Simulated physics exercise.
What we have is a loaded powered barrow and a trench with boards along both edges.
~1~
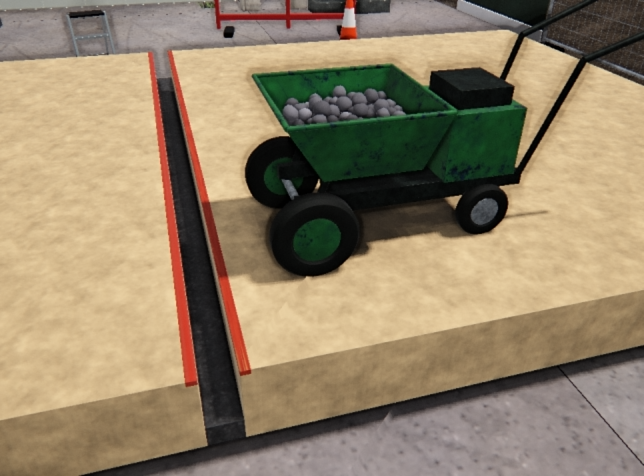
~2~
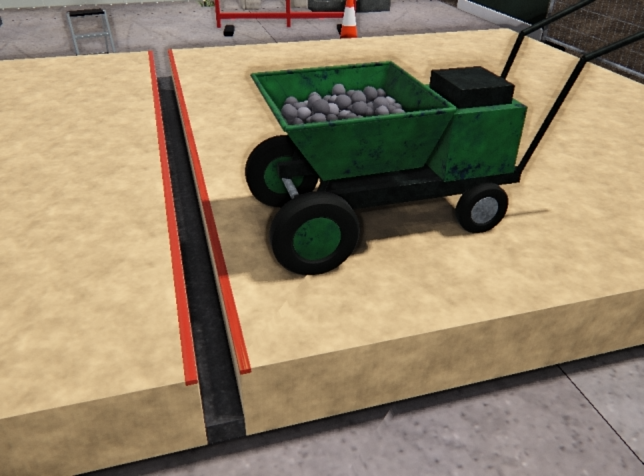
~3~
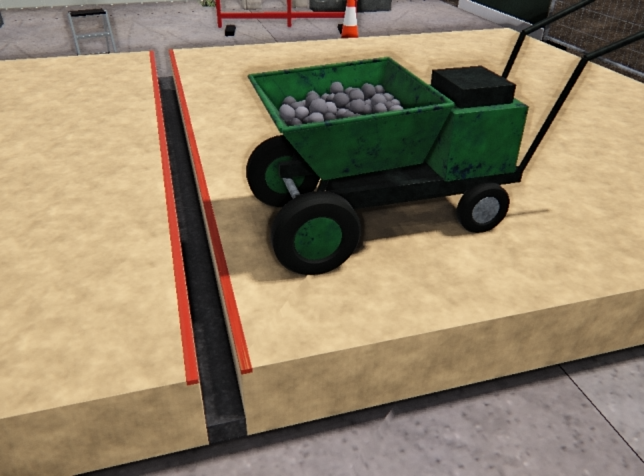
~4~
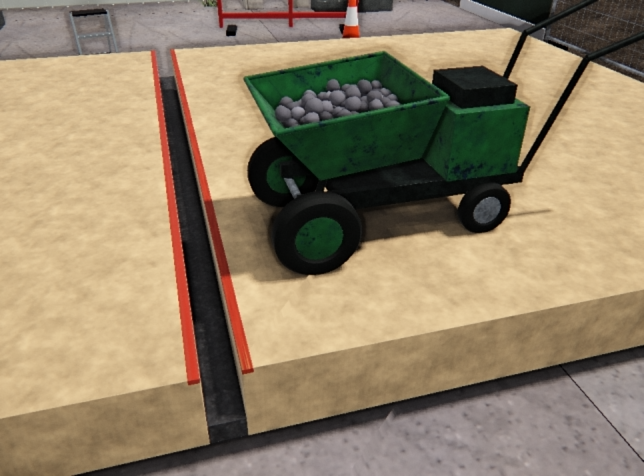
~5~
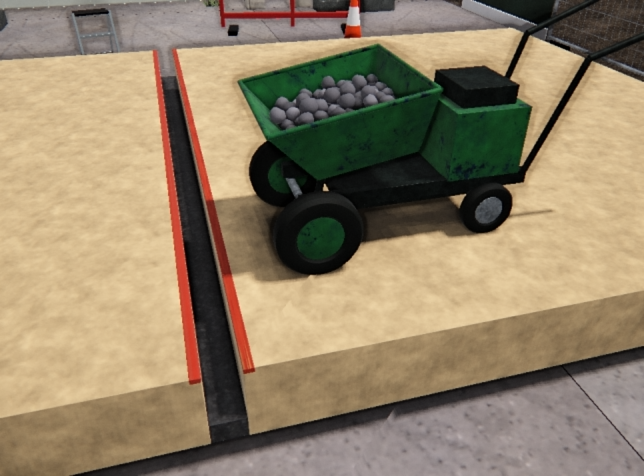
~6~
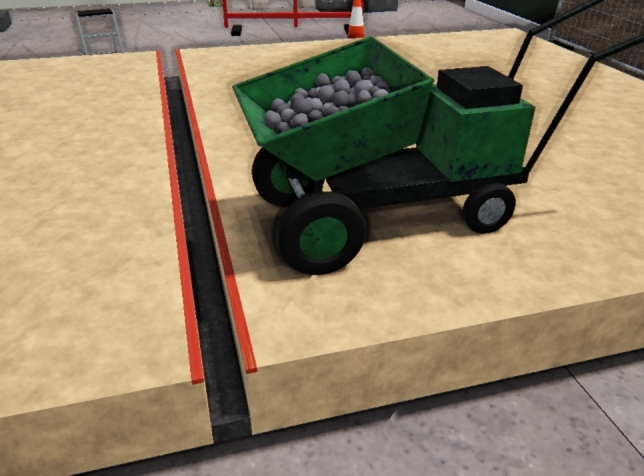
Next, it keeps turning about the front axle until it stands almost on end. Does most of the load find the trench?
The trench ends with under half of it.
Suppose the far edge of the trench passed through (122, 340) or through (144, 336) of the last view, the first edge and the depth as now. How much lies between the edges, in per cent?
In turn 100 and 90 in a hundred.
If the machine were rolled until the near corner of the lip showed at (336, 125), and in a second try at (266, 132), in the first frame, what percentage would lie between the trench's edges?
The first gives 80 %, the second 0 %.
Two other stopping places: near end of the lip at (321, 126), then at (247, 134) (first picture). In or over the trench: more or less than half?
At the first place above a half, at the second the smaller part.
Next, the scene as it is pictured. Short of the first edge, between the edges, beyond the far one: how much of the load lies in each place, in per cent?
Short near 0; between near 35; beyond near 65.
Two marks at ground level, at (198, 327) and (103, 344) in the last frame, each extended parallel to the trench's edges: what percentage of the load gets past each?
First some 70, then 10 per cent.
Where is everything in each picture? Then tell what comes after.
Lip of the skip (287, 130), level; top of the load (347, 119), round cobbles; first edge of the trench (234, 321); far edge (185, 330), the trench under half as wide as the skip, and about as deep as wide, in the first frame.
Lip of the skip (286, 129), level; top of the load (359, 110), in the second frame.
Lip of the skip (282, 131), tipped barely; top of the load (357, 108), in the third frame.
Lip of the skip (276, 134), tipped a little; top of the load (363, 109), in the fourth frame.
Lip of the skip (268, 138), tipped a little; top of the load (359, 100), in the fifth frame.
Lip of the skip (260, 144), tipped clearly; top of the load (354, 96); first edge of the trench (240, 319); far edge (191, 328), in the sixth frame.
Just after the last frame, skip tipped steeply; every one in the skip.
A moment on, skip tipped right over; almost all in the skip; just a few beyond it; just a few falling.
Further on, skip tipped right over; roughly half in the skip; about a tenth in or heaped over the trench; roughly half beyond it.
When it is over, skip tipped right over; roughly a third in or heaped over the trench; roughly two thirds beyond it.
